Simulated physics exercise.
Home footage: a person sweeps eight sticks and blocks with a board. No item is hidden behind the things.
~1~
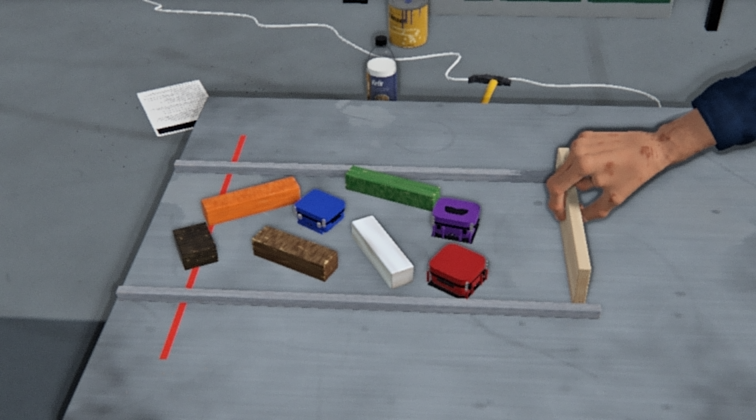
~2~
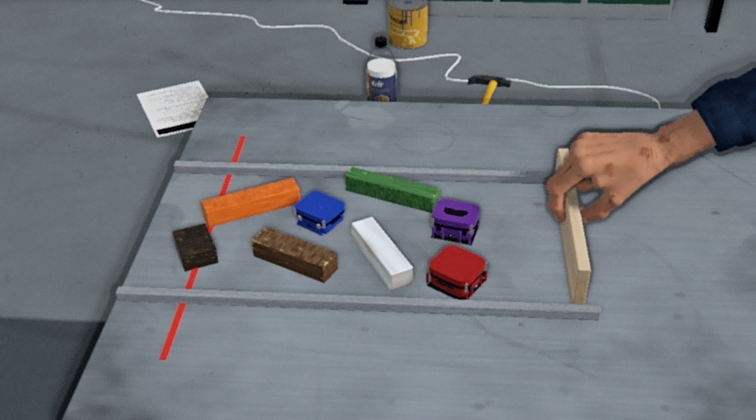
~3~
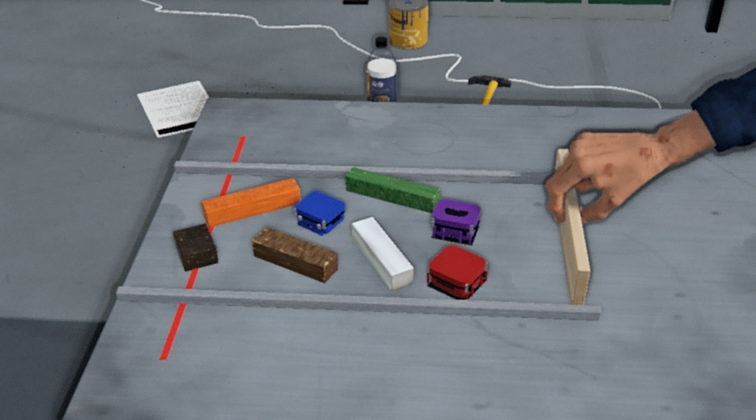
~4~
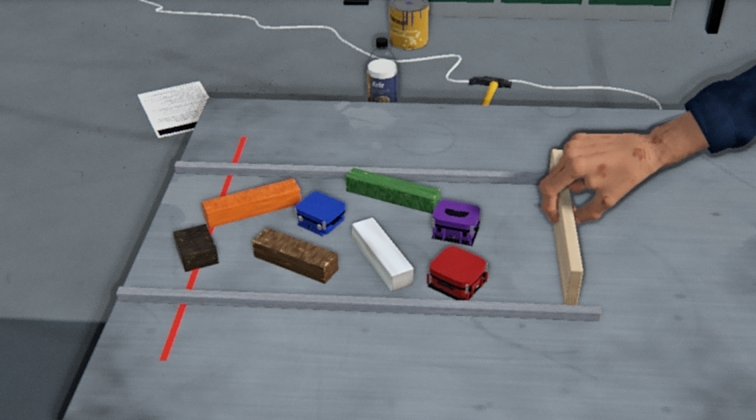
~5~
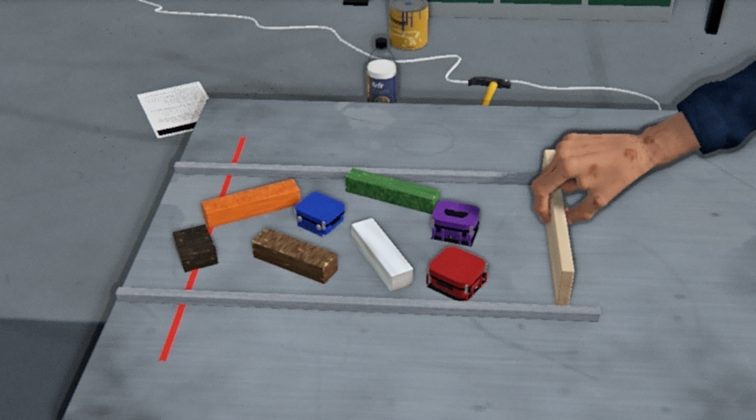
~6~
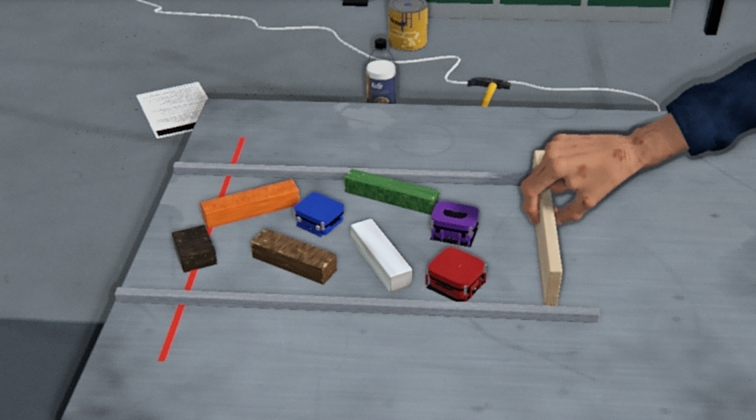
A hand held a wooden board still at the right of a gray table, then slid it slightly left between two rails, while the colored blocks and small cases before it stayed put.
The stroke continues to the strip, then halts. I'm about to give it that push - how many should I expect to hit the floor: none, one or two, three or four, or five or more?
Expect three or four.
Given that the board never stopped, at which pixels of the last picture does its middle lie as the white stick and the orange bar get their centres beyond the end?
At (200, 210) for the white stick; at (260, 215) for the orange bar.
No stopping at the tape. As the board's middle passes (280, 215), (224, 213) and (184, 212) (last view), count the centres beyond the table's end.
0, 3 and 6.
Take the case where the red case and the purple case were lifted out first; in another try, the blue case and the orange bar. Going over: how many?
The count is 2 in the first case and 2 in the second.
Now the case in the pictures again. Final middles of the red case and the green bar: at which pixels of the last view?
The red case at (167, 273), the green bar at (178, 182).
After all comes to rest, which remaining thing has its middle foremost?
It would be the blue case.
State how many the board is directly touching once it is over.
3.
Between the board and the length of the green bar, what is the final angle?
Roughly 60° out of line.
A little later, none off yet; black block at rest near (194, 248); orange bar at rest near (251, 204); brown bar at rest near (294, 256).
Next, none off yet; black block shifted a little near (180, 248); orange bar shifted a little near (204, 203); brown bar shifted about its own width near (210, 239).
When it is over, the number that fall off is three or four; down, brown bar, orange bar and black block.
